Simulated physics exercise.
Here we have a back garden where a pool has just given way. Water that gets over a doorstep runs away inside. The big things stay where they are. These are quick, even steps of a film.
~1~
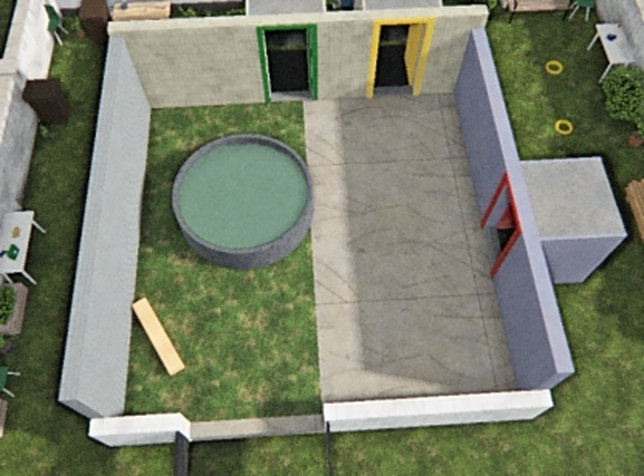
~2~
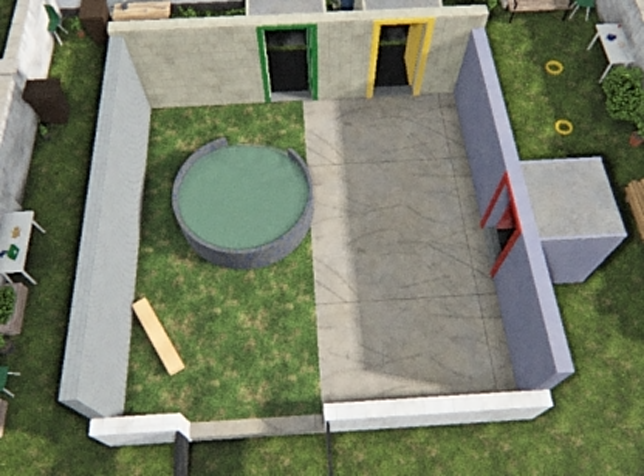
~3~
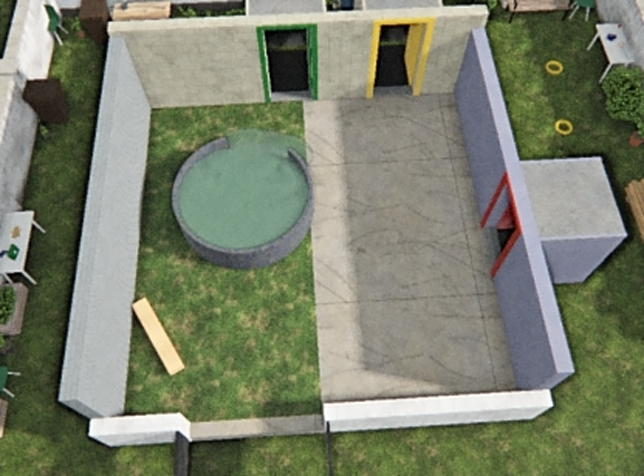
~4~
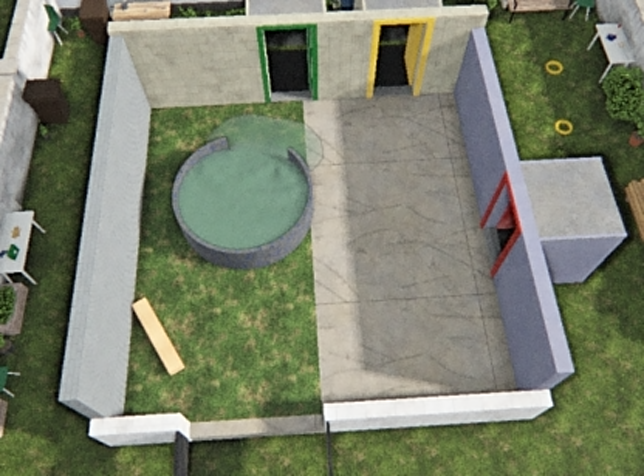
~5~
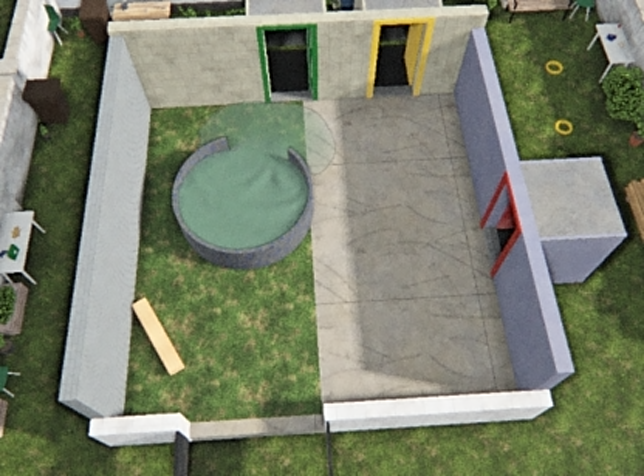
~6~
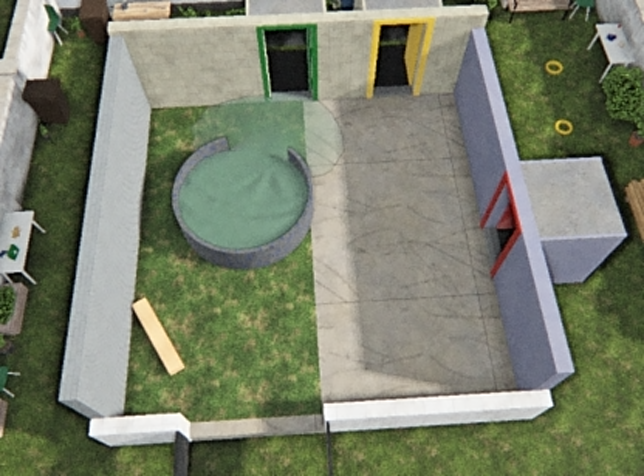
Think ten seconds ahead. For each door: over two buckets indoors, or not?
The yellow door takes more than that; the green door takes more than that; the red door stays under that.
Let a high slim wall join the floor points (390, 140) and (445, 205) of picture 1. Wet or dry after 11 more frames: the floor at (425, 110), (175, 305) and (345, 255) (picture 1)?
As listed: Awash, no water, dry.
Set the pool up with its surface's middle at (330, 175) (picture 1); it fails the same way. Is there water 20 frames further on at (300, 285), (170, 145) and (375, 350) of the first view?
One after the other: Clear, flooded, free of water.
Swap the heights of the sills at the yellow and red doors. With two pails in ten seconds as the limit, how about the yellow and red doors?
My reading: The yellow one stays under, the red one holds.
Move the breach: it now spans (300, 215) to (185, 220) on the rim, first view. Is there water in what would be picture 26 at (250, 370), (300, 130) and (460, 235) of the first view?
One after the other: Covered, not flooded, not flooded.
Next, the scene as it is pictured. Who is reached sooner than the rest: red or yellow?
First comes the yellow-painted one.
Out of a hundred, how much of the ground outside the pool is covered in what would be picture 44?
Near 60 in a hundred.
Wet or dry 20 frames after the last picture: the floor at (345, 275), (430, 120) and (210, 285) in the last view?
One after the other: No water, awash, no water.
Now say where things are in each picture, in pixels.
The round tank at (243, 193) is whole and still, in the first frame.
Water pours out on the round tank's far side and has run to a hidden place, in the second frame.
The front is at a hidden place, out from the gap on the round tank's far side, in the third frame.
Water pours out on the round tank's far side and has run to (316, 139), in the fourth frame.
The front is at (233, 105), out from the gap on the round tank's far side, in the fifth frame.
Water pours out on the round tank's far side and has run to (313, 101), in the sixth frame.
A moment on, water covers 15 % of the floor; the yellow door not reached, the green door far over two buckets in, the red door not reached.
Next, water covers 20 % of the floor; the yellow door under two buckets in, the green door far over two buckets in, the red door not reached.
Then, water covers 35 % of the floor; the yellow door under two buckets in, the green door far over two buckets in, the red door not reached.
Later, water covers 60 % of the floor; the yellow door over two buckets in, the green door far over two buckets in, the red door wet at the sill, nothing in.
In the end, water covers 95 % of the floor; the yellow door over two buckets in, the green door far over two buckets in, the red door wet at the sill, nothing in.
